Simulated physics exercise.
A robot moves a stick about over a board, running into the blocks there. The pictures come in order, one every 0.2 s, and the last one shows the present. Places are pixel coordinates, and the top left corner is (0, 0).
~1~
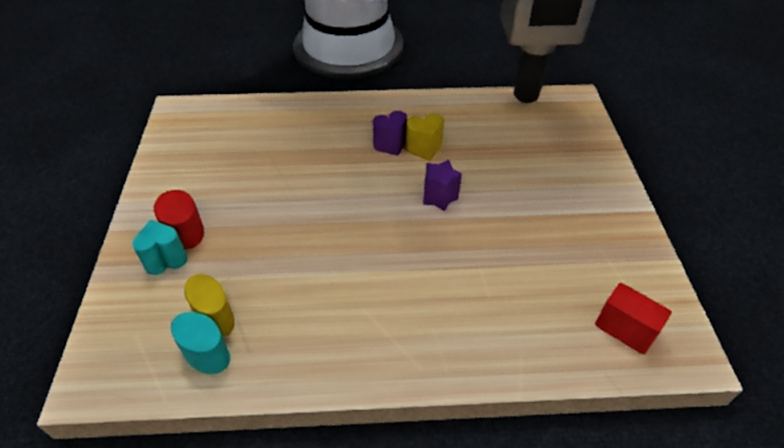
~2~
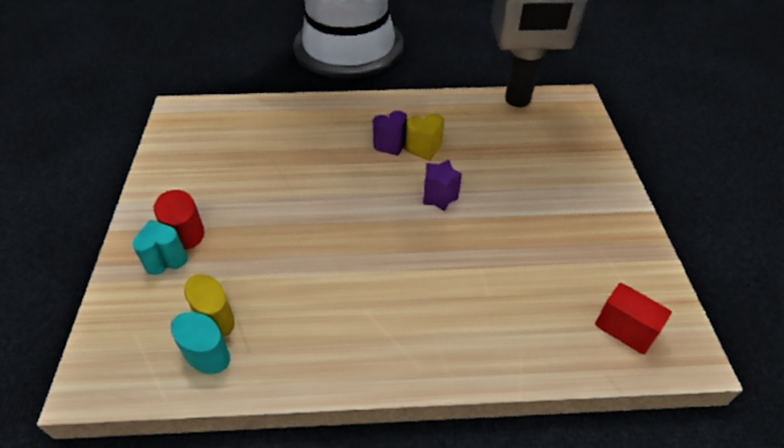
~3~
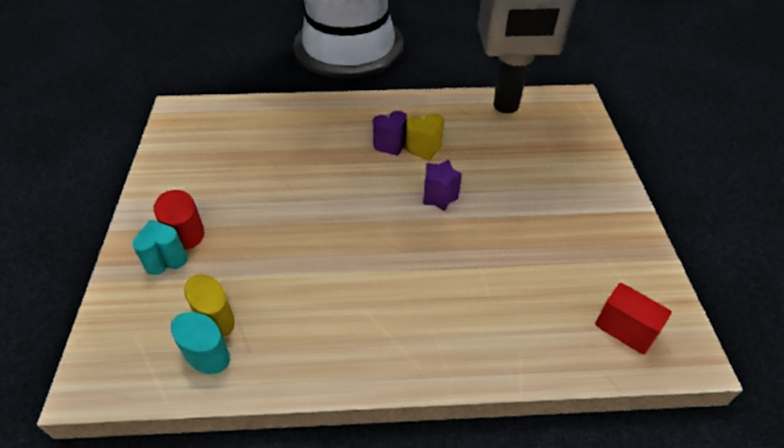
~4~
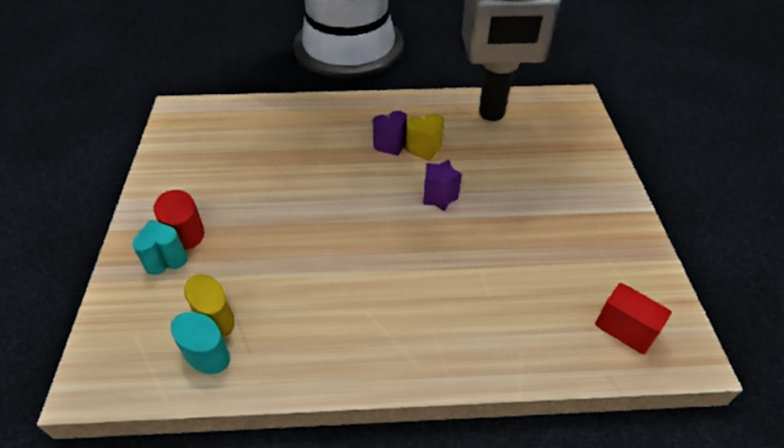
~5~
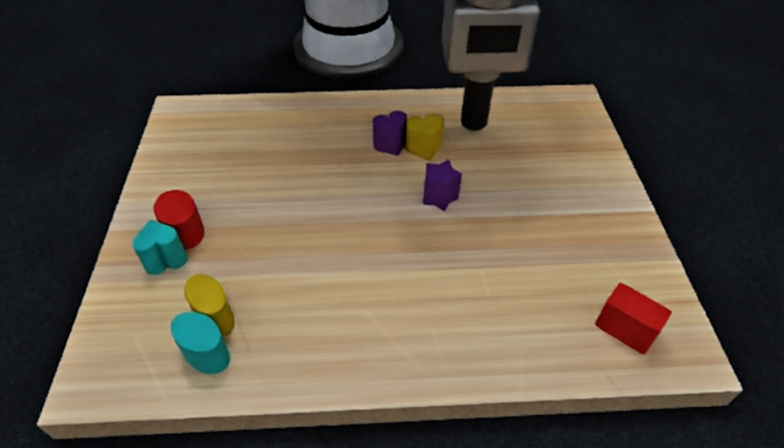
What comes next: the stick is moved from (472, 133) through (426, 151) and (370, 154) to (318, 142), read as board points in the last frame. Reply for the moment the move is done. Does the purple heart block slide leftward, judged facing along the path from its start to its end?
I expect not.
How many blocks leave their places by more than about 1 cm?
That makes 2 blocks.
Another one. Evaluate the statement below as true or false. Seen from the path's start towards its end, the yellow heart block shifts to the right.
False - the claim does not hold.
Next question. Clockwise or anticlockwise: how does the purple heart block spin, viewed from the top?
From the top: Clockwise.
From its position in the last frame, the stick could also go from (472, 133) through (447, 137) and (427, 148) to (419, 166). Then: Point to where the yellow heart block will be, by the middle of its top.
The spot you're after is about (388, 150) in the image.
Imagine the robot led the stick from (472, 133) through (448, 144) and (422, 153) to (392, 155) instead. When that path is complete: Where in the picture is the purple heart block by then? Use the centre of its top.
In the picture, it is at (372, 117).
The first path, step by step. One third of the way, stick at (426, 141); purple heart block at (380, 119), turned 20° clockwise; yellow heart block at (397, 135), turned 15° anticlockwise.
Two thirds of the way, stick at (369, 143); purple heart block at (359, 112), turned 50° clockwise; yellow heart block at (357, 147), turned 90° anticlockwise.
At the end, stick at (317, 132); purple heart block at (349, 107), turned 90° clockwise; yellow heart block at (353, 146), turned 105° anticlockwise; purple star still.
